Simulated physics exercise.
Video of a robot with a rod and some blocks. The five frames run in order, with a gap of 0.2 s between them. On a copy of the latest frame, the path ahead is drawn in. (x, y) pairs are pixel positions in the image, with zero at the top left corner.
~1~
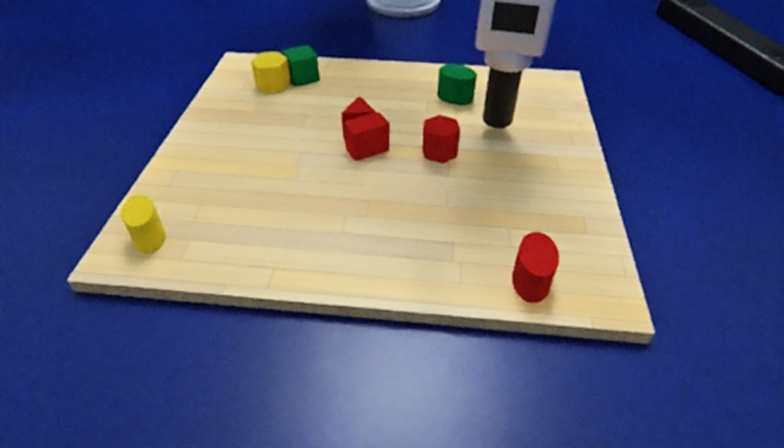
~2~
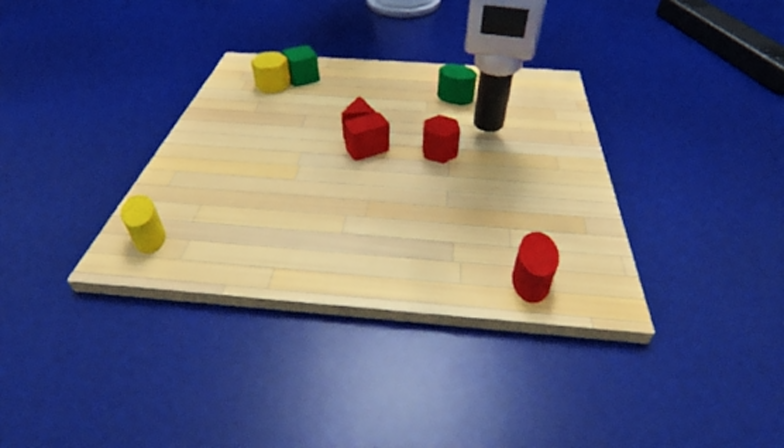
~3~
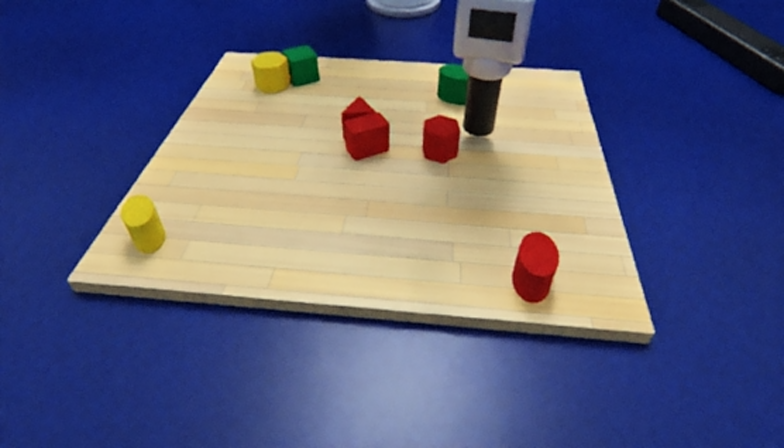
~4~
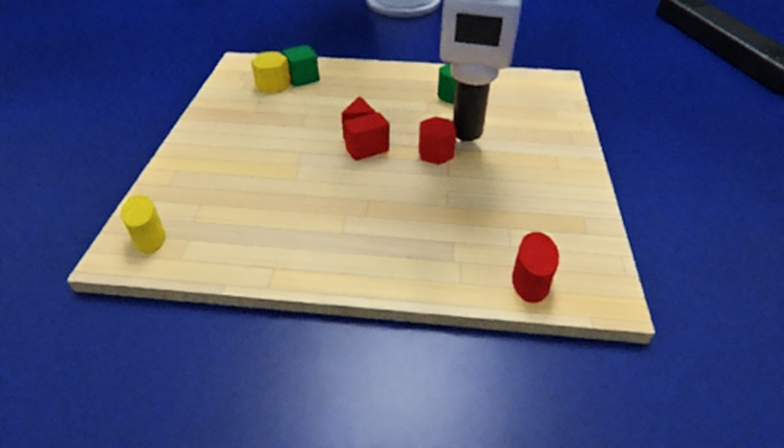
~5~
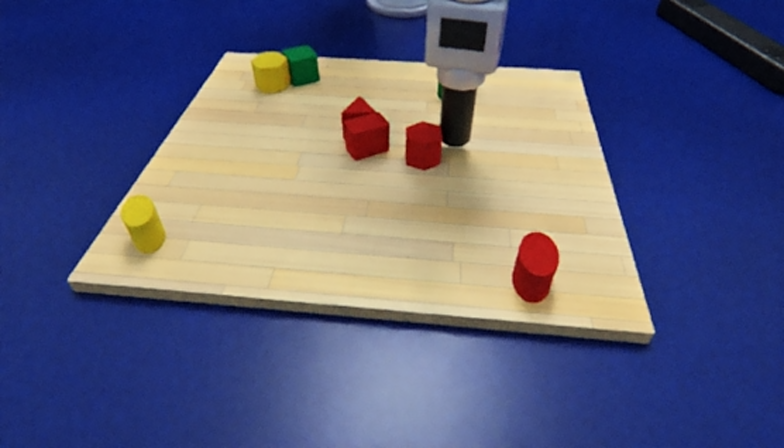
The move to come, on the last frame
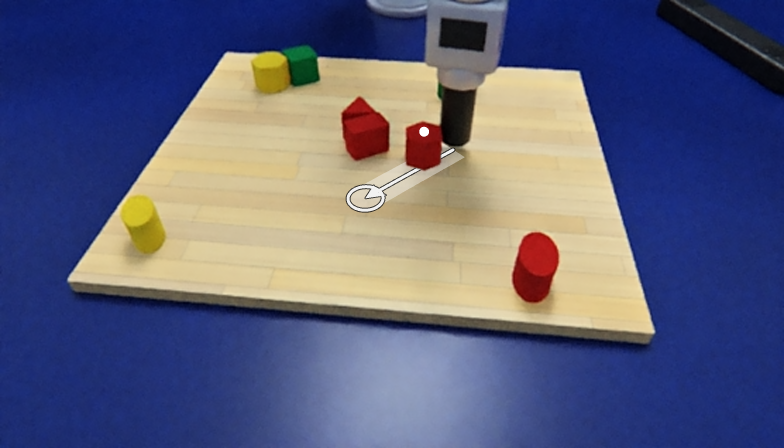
A robot's dark rod slid left and slightly toward the front across a wooden board scattered with colored blocks, then met the small red hexagonal block and nudged it a little to the left.
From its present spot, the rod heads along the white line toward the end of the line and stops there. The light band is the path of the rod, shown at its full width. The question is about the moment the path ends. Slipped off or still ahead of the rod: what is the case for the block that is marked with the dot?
My guess is it ends up beside or behind the rod.
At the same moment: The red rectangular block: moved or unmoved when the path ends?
By the last moment, the red rectangular block will still be in its place.
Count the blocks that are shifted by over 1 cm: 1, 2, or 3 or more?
It should be one.
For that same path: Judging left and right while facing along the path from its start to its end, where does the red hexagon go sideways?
Measured against the direction from start to end, the red hexagon shifts toward the right-hand side.
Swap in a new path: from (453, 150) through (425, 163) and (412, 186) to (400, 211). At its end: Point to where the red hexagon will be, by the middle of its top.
In the picture, that point is around (377, 153).
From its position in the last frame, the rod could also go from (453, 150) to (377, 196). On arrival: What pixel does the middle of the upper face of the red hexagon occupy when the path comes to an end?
The answer is (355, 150).
Path on the board, from (453, 150) to (366, 198); the dot is on the red hexagon.
The first path, step by step. One third of the way, rod (426, 153); red hexagon (390, 142), turned 25° clockwise.
Two thirds of the way, rod (397, 169); red hexagon (363, 147), turned 80° clockwise.
At the end, rod (365, 186); red rectangular block in place; red hexagon (352, 148), turned 110° clockwise.
